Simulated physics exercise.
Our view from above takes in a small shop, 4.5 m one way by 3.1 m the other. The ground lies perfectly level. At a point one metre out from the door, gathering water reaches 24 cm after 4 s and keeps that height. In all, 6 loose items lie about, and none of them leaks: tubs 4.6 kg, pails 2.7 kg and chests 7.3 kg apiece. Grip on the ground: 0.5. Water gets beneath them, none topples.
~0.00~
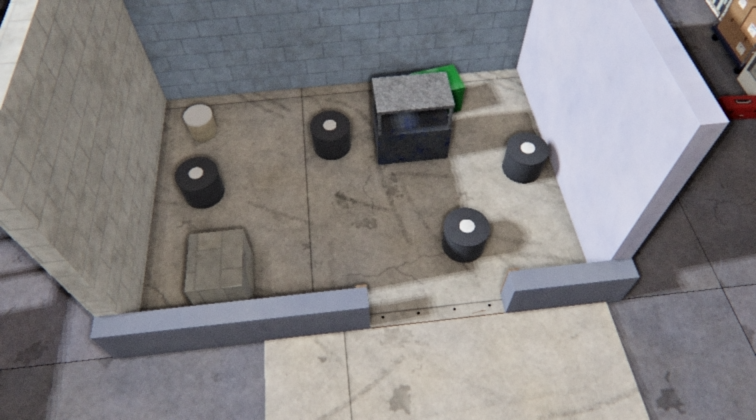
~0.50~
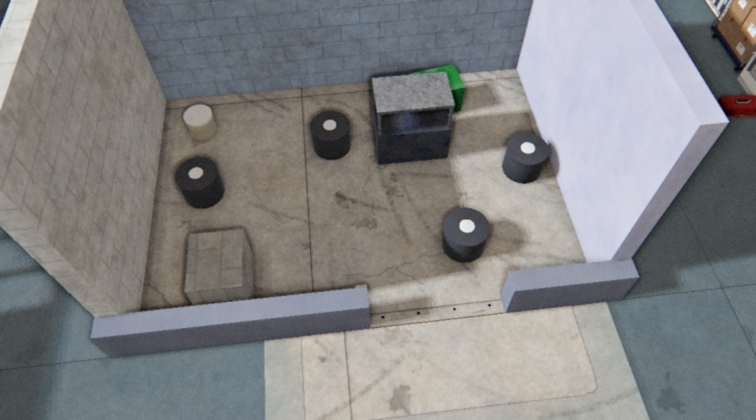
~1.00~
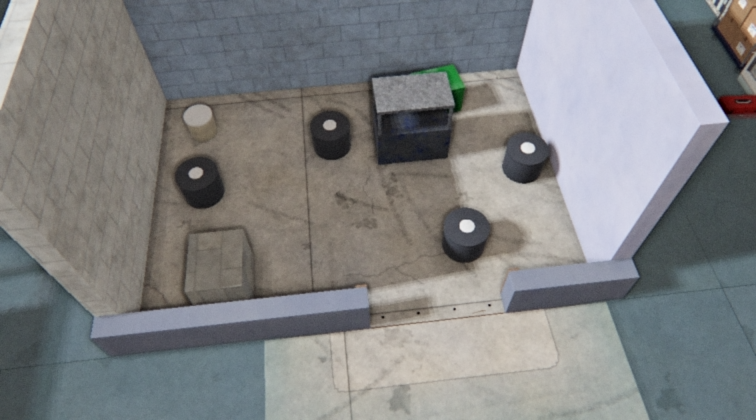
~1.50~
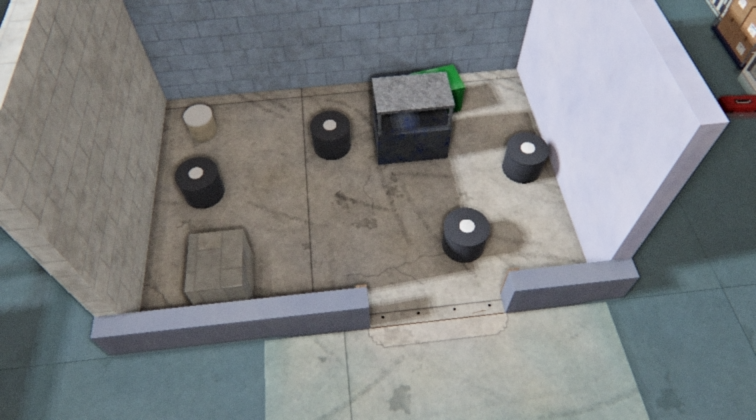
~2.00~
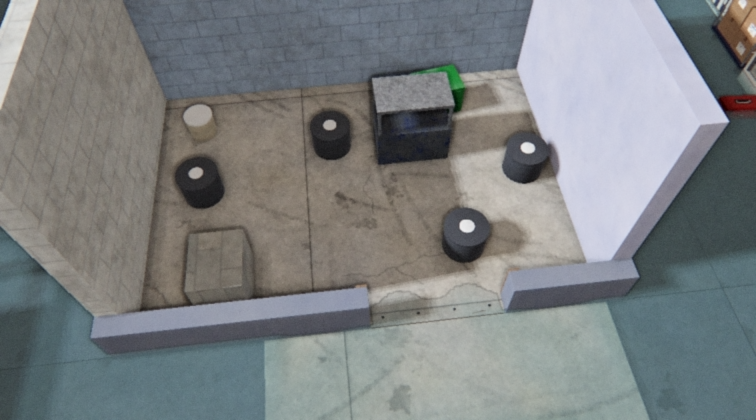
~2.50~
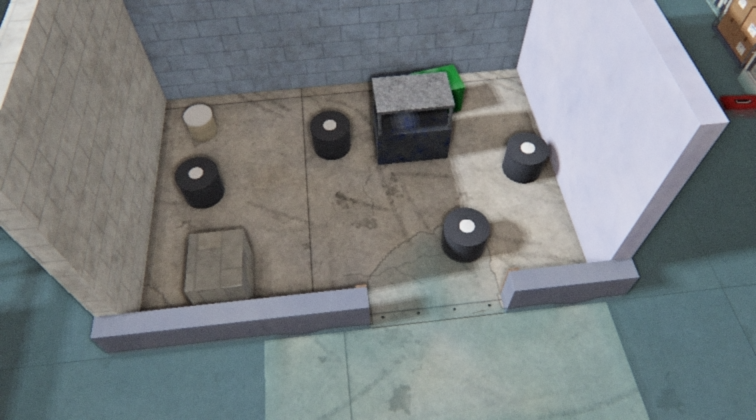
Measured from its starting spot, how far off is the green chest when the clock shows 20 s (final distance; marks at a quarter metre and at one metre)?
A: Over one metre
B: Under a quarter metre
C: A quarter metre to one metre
Option A: Over one metre.
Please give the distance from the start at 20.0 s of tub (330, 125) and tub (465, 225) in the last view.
Respectively 150 and 80 cm.
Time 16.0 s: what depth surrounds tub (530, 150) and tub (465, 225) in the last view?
Around 17 cm and 14 cm.
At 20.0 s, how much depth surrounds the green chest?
Close to 22 centimetres.
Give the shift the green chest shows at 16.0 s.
250 cm, give or take.
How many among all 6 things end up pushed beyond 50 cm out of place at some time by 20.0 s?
I count 6 of them.
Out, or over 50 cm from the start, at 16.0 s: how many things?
I get 4.
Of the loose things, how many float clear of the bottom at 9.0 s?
Tally: 6 of them.
After 4.0 s the green chest is near (437, 80), 0.0 m from its start, aground; 0 afloat.
After 9.0 s the green chest is near (296, 90), 1.6 m from its start, afloat; 6 afloat.
After 16.0 s the green chest is near (213, 93), 2.6 m from its start, afloat; 6 afloat.
After 20.0 s the green chest is near (217, 128), 2.6 m from its start, afloat; 6 afloat.
